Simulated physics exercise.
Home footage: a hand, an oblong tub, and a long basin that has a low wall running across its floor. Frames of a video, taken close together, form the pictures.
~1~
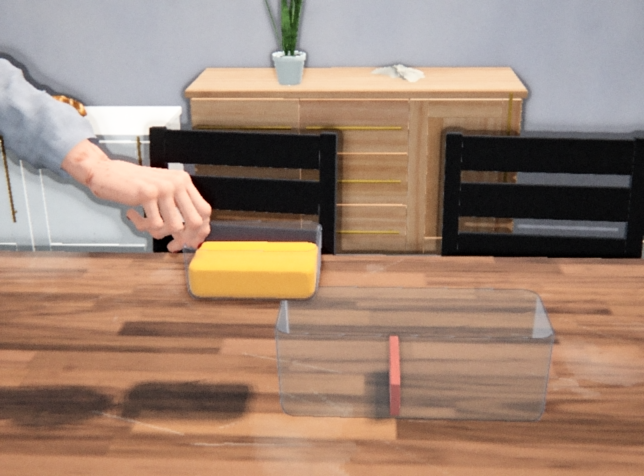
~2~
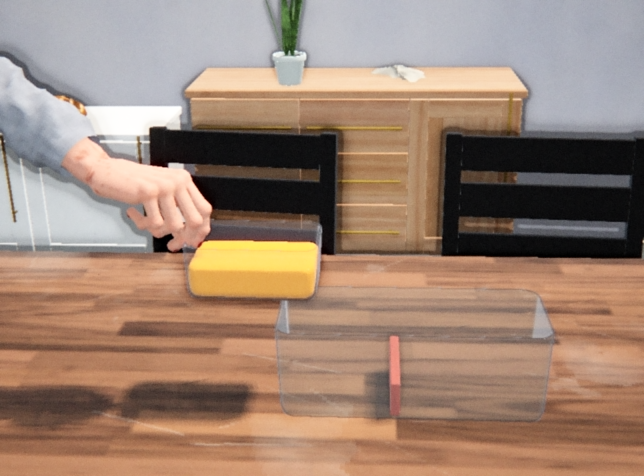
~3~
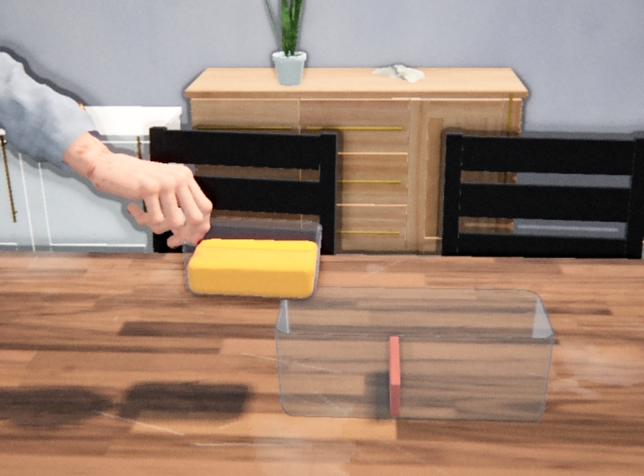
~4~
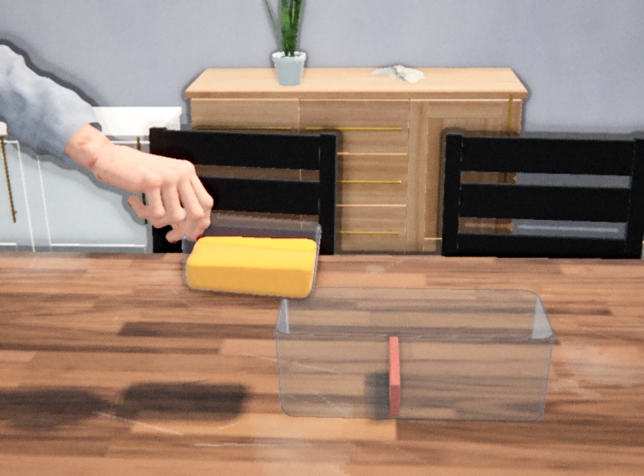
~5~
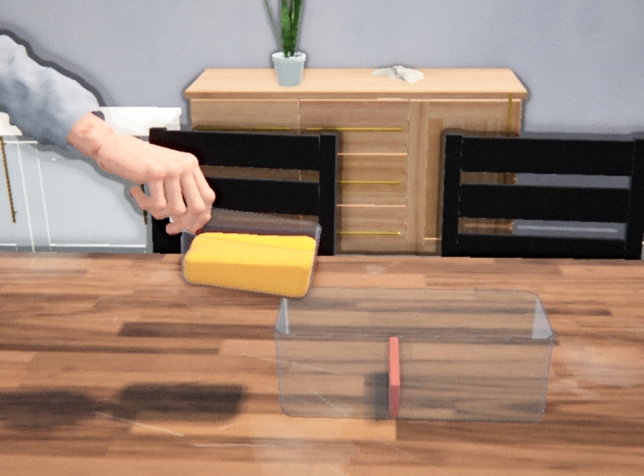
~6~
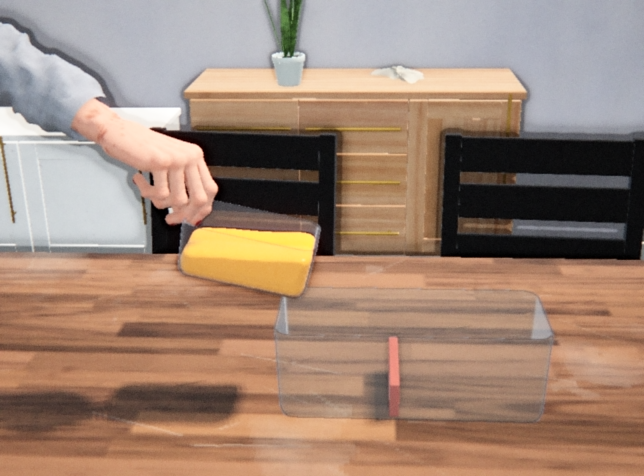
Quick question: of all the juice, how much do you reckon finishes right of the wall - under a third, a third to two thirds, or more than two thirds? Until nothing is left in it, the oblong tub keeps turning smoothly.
I expect the share right of the wall to be at least a third but at most two thirds.
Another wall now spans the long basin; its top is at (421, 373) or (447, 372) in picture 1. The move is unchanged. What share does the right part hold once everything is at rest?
First try close to 25 percent, second try close to 15 percent.
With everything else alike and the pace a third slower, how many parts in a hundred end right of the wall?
Roughly 45 per cent ends up there.
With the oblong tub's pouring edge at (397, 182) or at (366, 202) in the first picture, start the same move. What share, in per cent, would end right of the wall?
Close to 90 % for the first start and close to 85 % for the second.
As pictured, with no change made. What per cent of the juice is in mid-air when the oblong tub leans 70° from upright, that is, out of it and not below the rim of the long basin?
Roughly 40 percent.
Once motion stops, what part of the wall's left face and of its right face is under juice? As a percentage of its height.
Once still, it is 30 % on the left and 30 % on the right.
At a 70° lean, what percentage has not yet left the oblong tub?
Some 55 in a hundred has yet to spill out.
A moment on, the oblong tub is tipped part way and 54 per cent is still to pour, 5 is left of the wall and 0 right of it.
Next, the oblong tub is tipped right over and 10 per cent is still to pour, 20 is left of the wall and 59 right of it.
Then the oblong tub is tipped right over and 0 per cent is still to pour, 35 is left of the wall and 60 right of it.
Later the oblong tub is tipped right over and 0 per cent is still to pour, 37 is left of the wall and 60 right of it.
Finally, 37 per cent lies left of the wall, 60 right of it and 3 outside.
